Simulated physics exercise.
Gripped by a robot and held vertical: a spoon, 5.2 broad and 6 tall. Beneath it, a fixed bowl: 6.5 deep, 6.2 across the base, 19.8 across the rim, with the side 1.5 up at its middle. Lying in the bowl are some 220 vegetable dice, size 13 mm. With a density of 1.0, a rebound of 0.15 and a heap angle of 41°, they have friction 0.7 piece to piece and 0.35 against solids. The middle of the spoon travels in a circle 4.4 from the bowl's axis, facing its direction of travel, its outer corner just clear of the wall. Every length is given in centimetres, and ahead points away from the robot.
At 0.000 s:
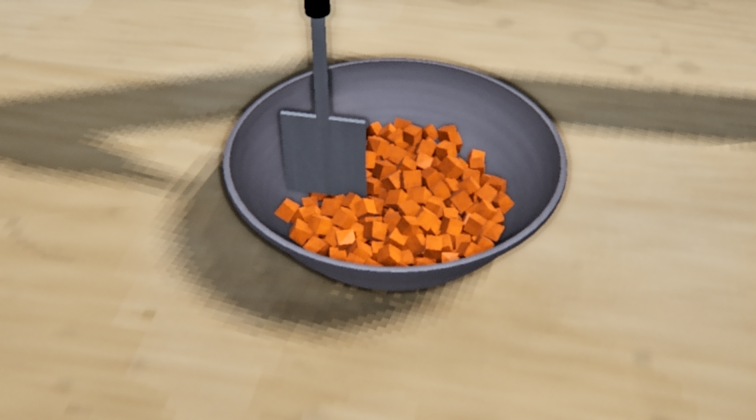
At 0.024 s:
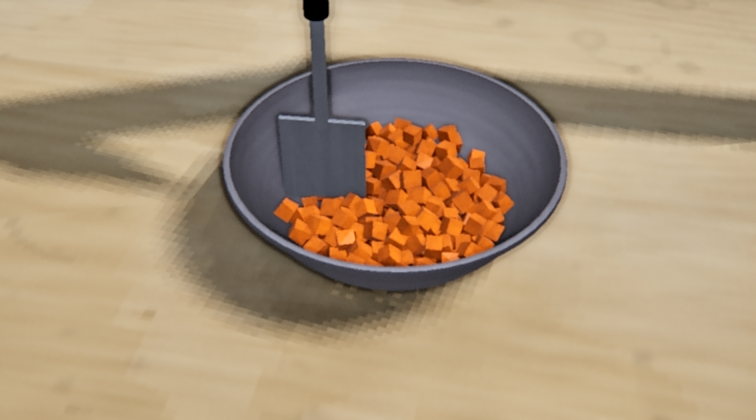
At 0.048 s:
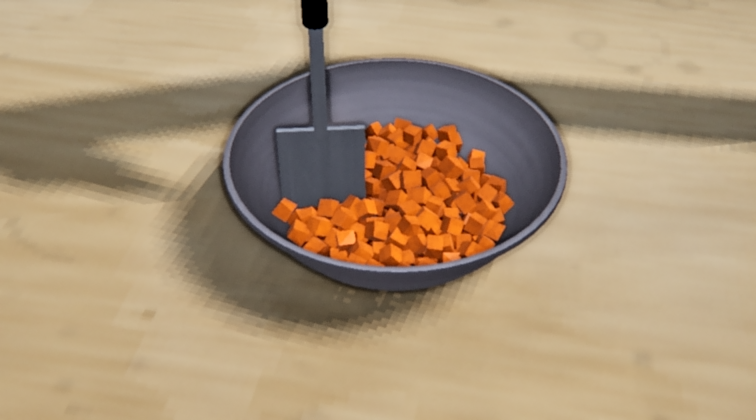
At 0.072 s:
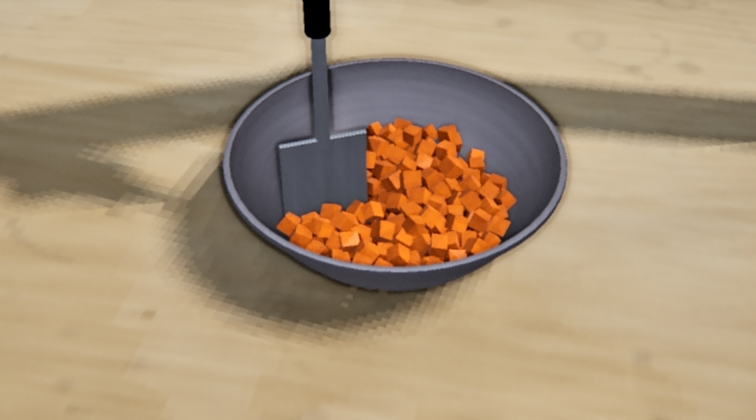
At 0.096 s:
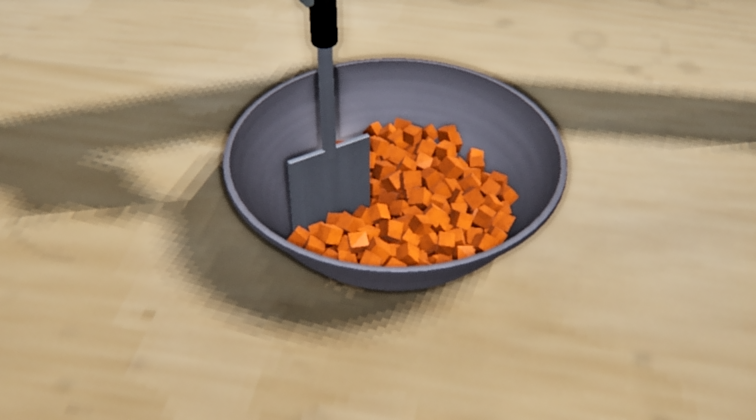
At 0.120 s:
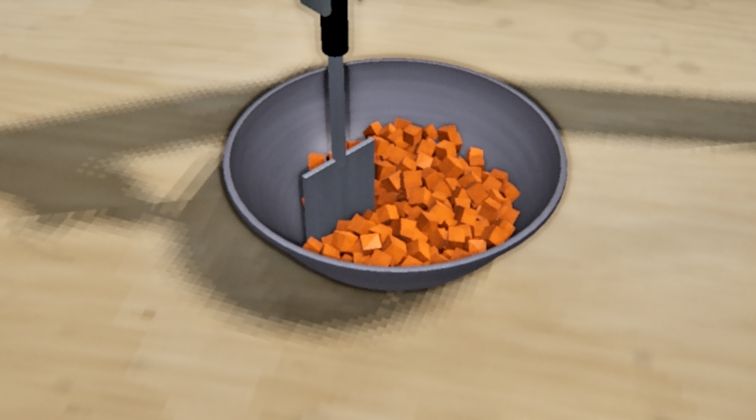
A metal spatula held upright lowers slightly, then turns and pushes through orange cubes along the left side of a gray bowl.
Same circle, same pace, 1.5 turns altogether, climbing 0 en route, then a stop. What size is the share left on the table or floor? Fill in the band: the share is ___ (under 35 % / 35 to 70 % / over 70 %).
The share is under 35 %.
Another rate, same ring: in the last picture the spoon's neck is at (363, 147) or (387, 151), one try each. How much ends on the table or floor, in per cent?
Close to 35 and 50 in a hundred.
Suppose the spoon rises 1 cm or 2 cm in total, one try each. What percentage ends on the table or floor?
First try about 20 per cent, second about 15 per cent.
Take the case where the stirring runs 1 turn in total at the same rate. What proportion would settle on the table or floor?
Then some 15 per cent.
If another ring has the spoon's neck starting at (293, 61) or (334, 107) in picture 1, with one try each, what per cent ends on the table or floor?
Roughly 0 and 15 per cent.
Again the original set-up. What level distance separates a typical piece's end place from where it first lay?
I'd estimate close to 8 cm.
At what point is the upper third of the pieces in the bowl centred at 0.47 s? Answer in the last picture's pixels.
Near (407, 96).
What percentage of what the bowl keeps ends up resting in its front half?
About 25 per cent.
By 0.47 s, 244° round, highest piece 8 above the table; 205 in the bowl, 10 on the table or floor, 9 in flight or on the tool.
By 0.82 s, 74° round, highest piece 8 above the table; 187 in the bowl, 31 on the table or floor, 6 in flight or on the tool.
By 1.20 s, 180° round, highest piece 7 above the table; 165 in the bowl, 58 on the table or floor, 1 in flight or on the tool.
By 1.90 s, 180° round, highest piece 7 above the table; 165 in the bowl, 59 on the table or floor.
Final count, 165 in the bowl, 59 on the table or floor. That is 26 % on the table or floor.
